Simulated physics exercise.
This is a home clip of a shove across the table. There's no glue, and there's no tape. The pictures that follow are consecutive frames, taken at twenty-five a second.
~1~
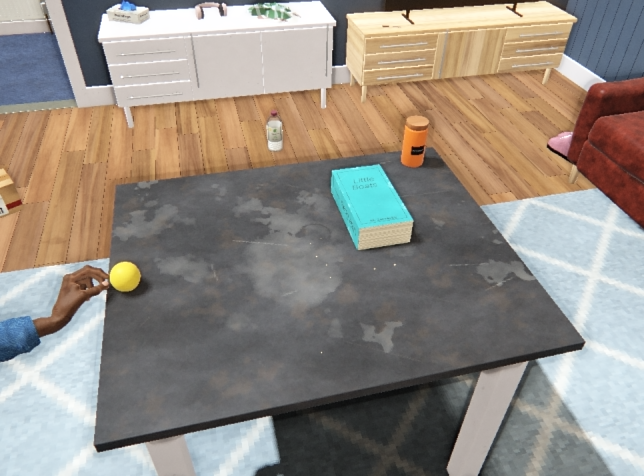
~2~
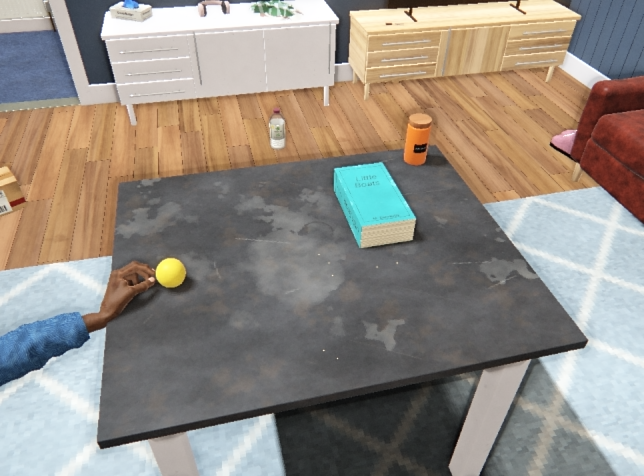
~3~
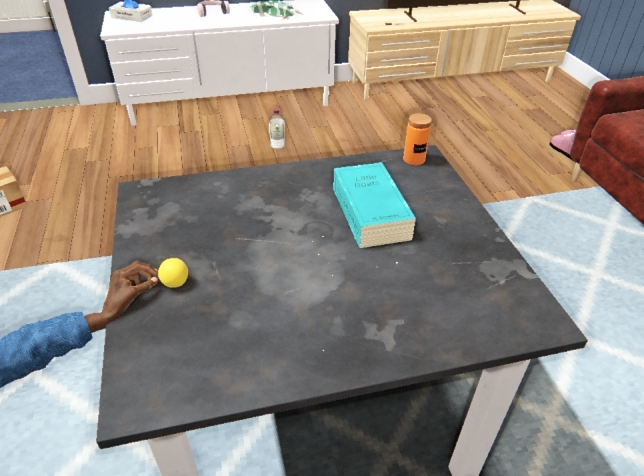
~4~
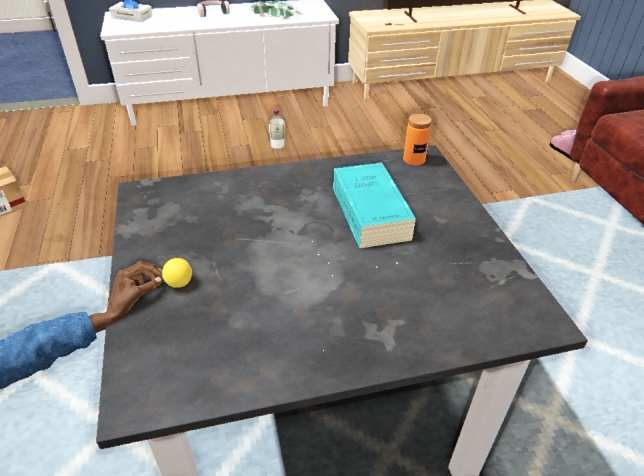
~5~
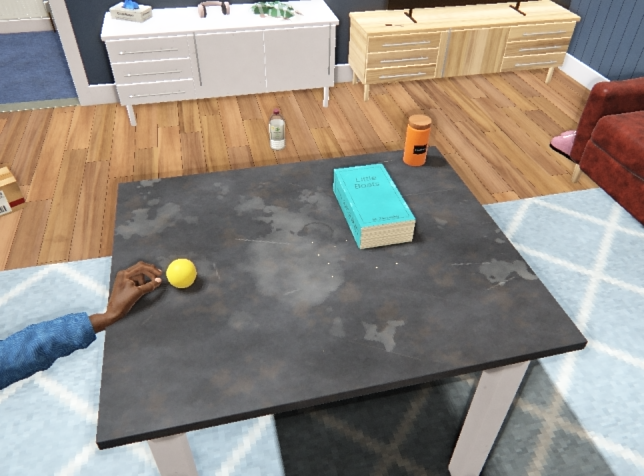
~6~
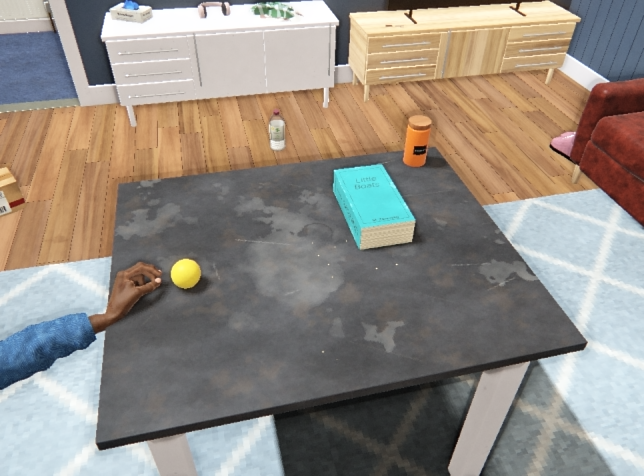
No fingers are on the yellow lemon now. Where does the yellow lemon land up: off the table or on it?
Keeps its perch.
Then, 0.50 s after the last picture, yellow lemon rolled well along near (234, 273).
Then, 1.10 s after the last picture, yellow lemon rolled well along near (276, 271).
At rest, moved from the start, yellow lemon. Seen from the same camera at the end, yellow lemon near (309, 270).
